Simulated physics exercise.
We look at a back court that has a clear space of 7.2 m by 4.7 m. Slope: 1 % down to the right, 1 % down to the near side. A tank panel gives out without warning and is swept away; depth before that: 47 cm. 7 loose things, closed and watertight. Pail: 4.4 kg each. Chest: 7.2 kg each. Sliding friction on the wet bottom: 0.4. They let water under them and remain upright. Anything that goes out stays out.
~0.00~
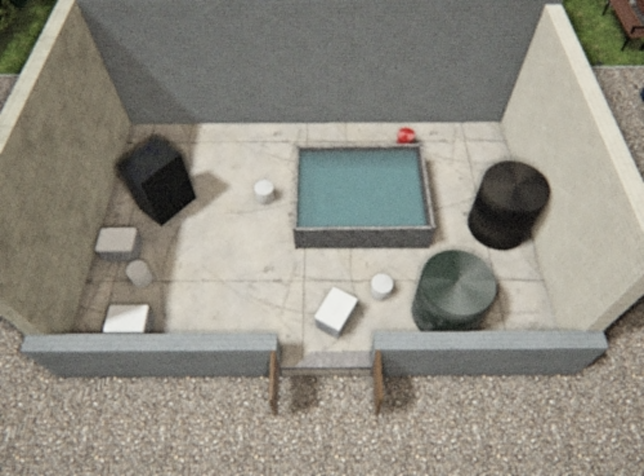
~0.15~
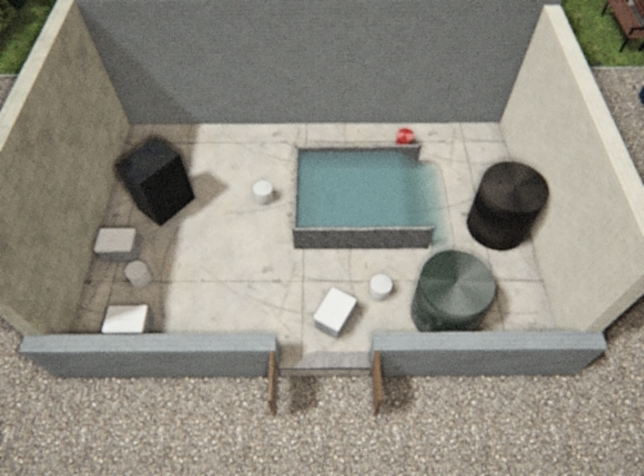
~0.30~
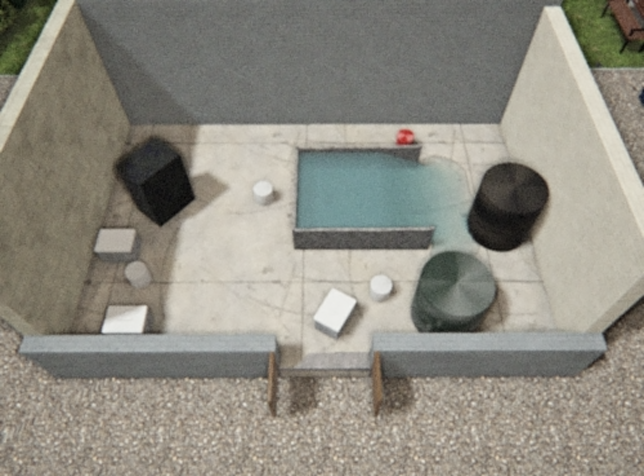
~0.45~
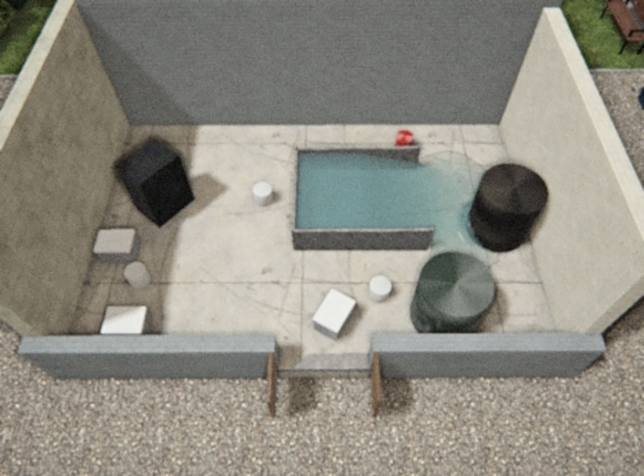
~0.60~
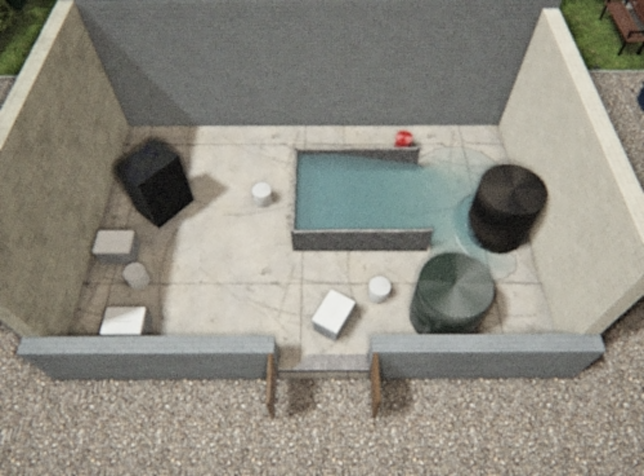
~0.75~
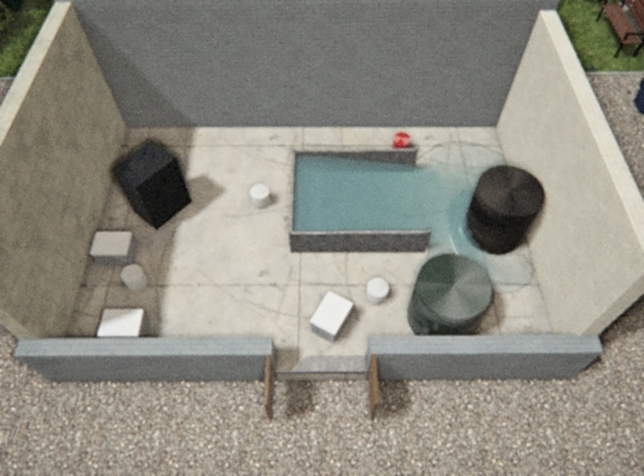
We see a walled court with a raised tank of blue-green water; its right side gives way, and water spreads across the paving around the dark drum and towards the green one, while the loose objects stay put.
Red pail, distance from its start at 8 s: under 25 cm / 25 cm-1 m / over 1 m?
It'll be greatly displaced.
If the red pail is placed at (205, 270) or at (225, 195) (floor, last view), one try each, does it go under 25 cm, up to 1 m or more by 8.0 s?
Results, in order: Essentially stationary, then essentially stationary.
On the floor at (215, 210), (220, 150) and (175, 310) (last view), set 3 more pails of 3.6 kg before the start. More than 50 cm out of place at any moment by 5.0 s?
Taking them in the order given: Falls short, exceeds it and falls short.
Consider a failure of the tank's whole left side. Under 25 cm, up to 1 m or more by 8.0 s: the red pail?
Well, the red pail scoots over a bit then.
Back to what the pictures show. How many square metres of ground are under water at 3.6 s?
Flooded: Near 16 m2.
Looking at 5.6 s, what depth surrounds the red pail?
Roughly 9 cm at that moment.
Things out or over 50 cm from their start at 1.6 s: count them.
0.
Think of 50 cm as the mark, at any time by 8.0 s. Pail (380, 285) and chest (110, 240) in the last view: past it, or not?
In turn: More, over.
After 1.6 s the red pail is near (402, 138), 0.0 m from its start, aground; 0 of 7 are out; 0 afloat.
After 3.6 s the red pail is near (285, 148), 2.2 m from its start, afloat; 0 of 7 are out; 1 afloat.
After 5.6 s the red pail is near (122, 163), 5.1 m from its start, afloat; 0 of 7 are out; 1 afloat.
After 8.0 s the red pail is near (106, 252), 5.5 m from its start, aground; 0 of 7 are out; 0 afloat.
